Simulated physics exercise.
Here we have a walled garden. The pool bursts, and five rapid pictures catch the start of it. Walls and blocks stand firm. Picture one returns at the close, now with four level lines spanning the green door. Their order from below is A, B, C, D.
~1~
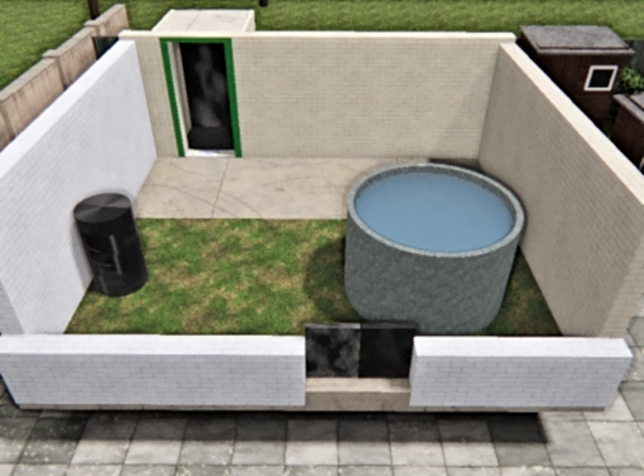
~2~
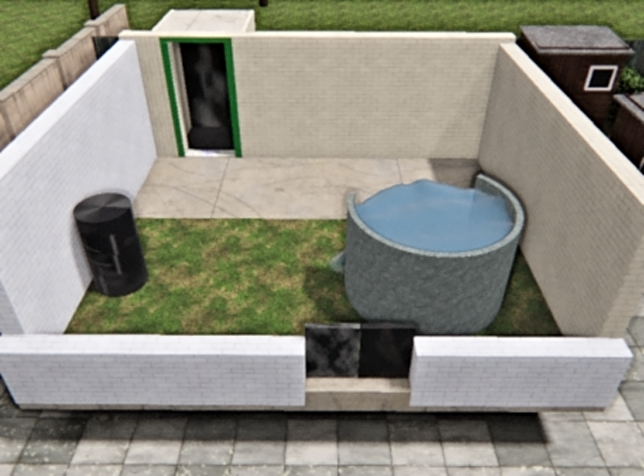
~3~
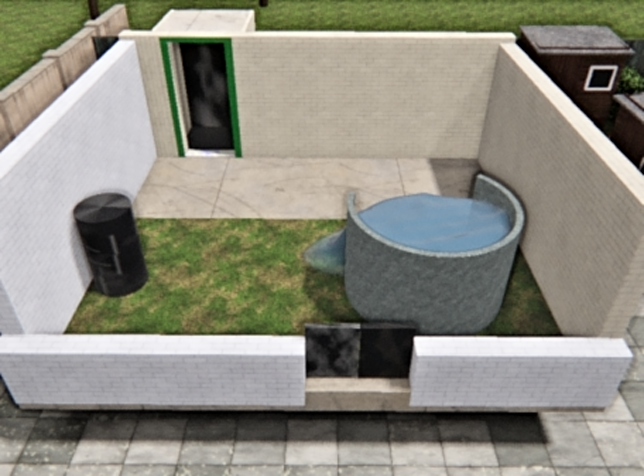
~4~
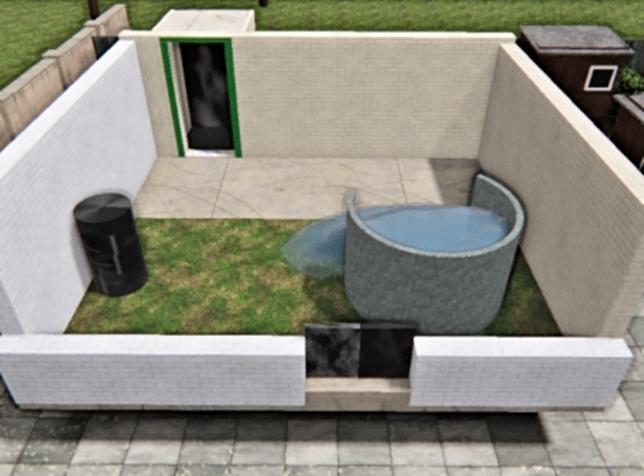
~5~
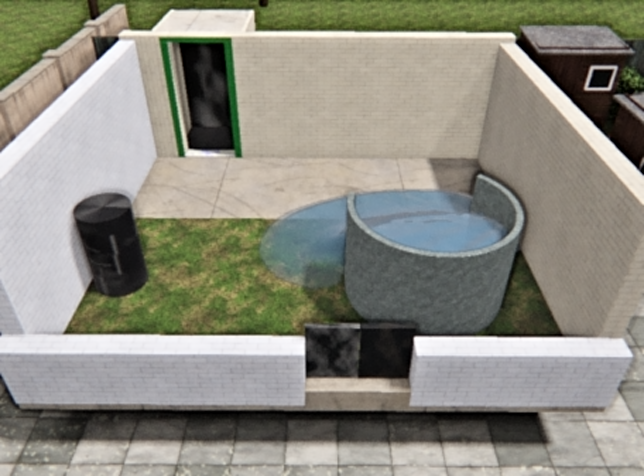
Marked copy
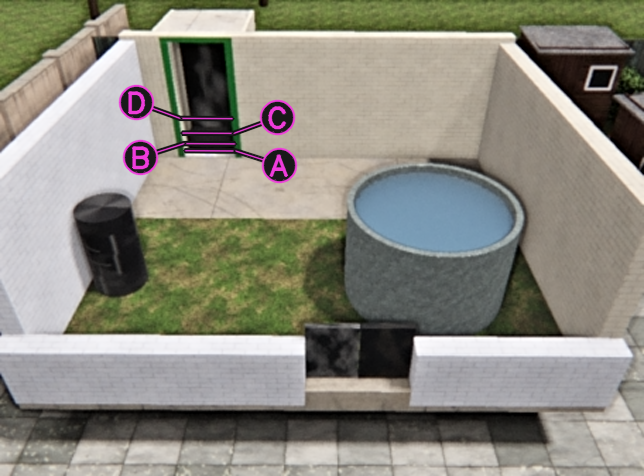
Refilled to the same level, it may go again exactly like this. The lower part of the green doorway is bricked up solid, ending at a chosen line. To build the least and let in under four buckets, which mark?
B is the one.
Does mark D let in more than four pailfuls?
No, that is safe.
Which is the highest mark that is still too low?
A.
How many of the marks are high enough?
Three.
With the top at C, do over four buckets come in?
No, not at all.
On the marked copy, A at (210, 150); B at (209, 143); C at (208, 133); D at (206, 118); from the bottom up A, B, C, D.
If A is chosen, about 9 bucketfuls get in.
If B is chosen, a splash gets over, under a bucket.
If C is chosen, nothing gets over.
If D is chosen, nothing gets over.
